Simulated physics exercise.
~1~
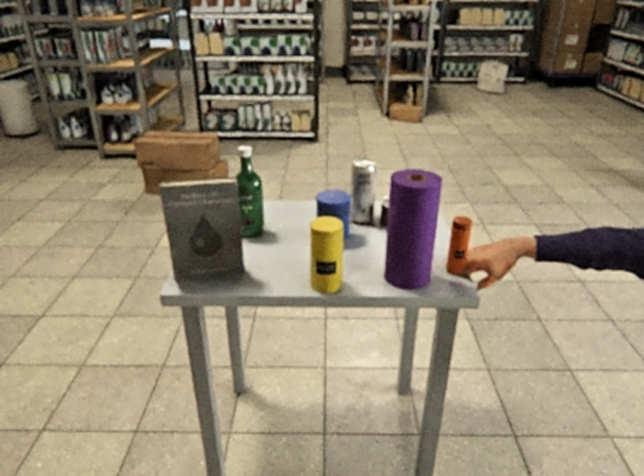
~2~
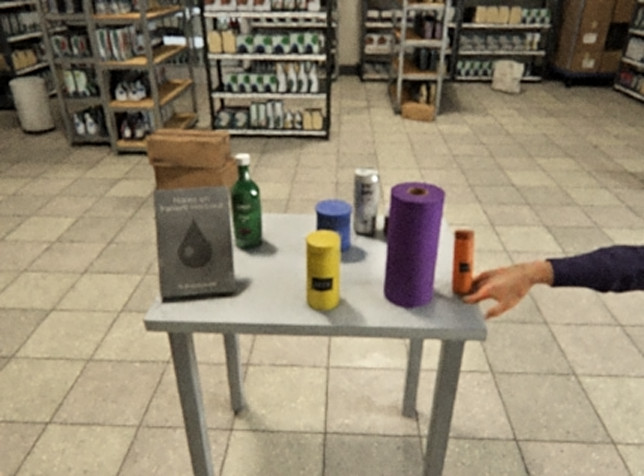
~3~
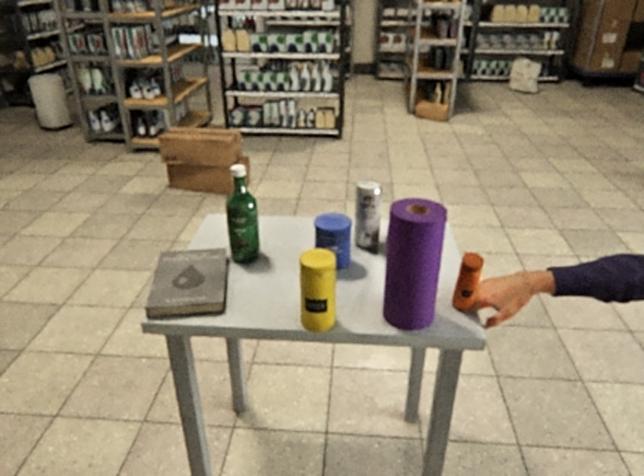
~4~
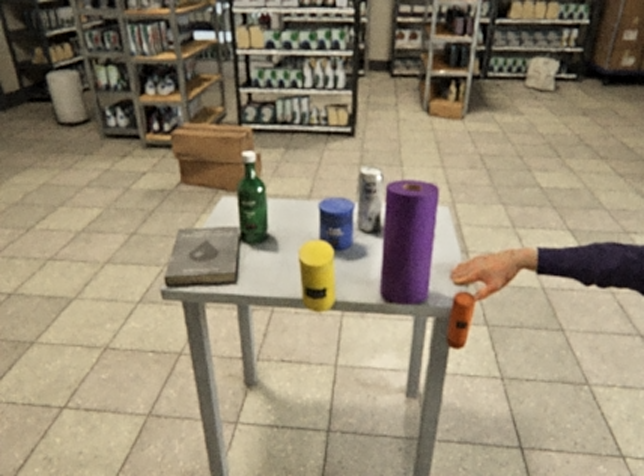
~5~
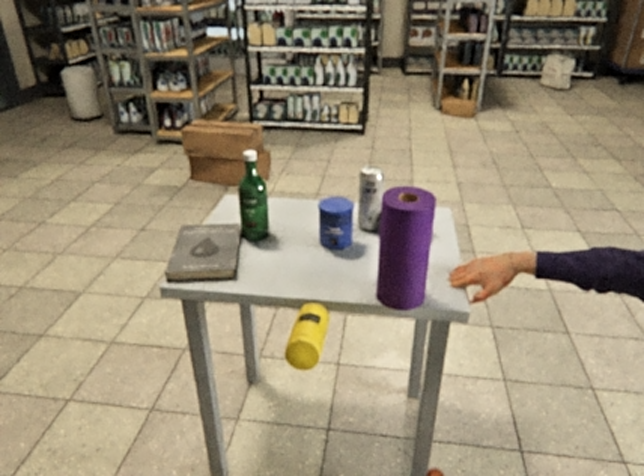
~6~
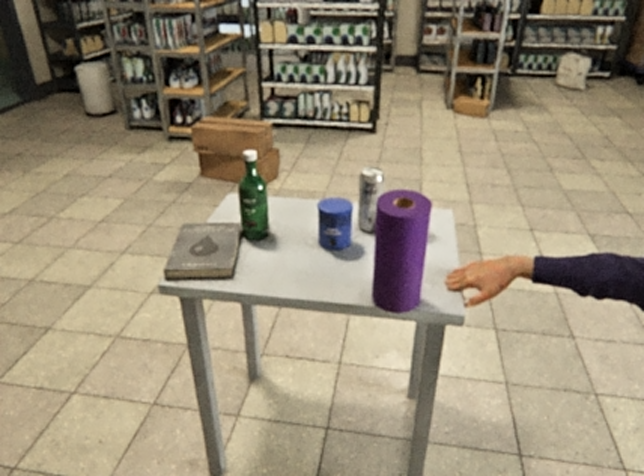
A hand jerks the table, the grey book topples, and orange and yellow containers fall off.
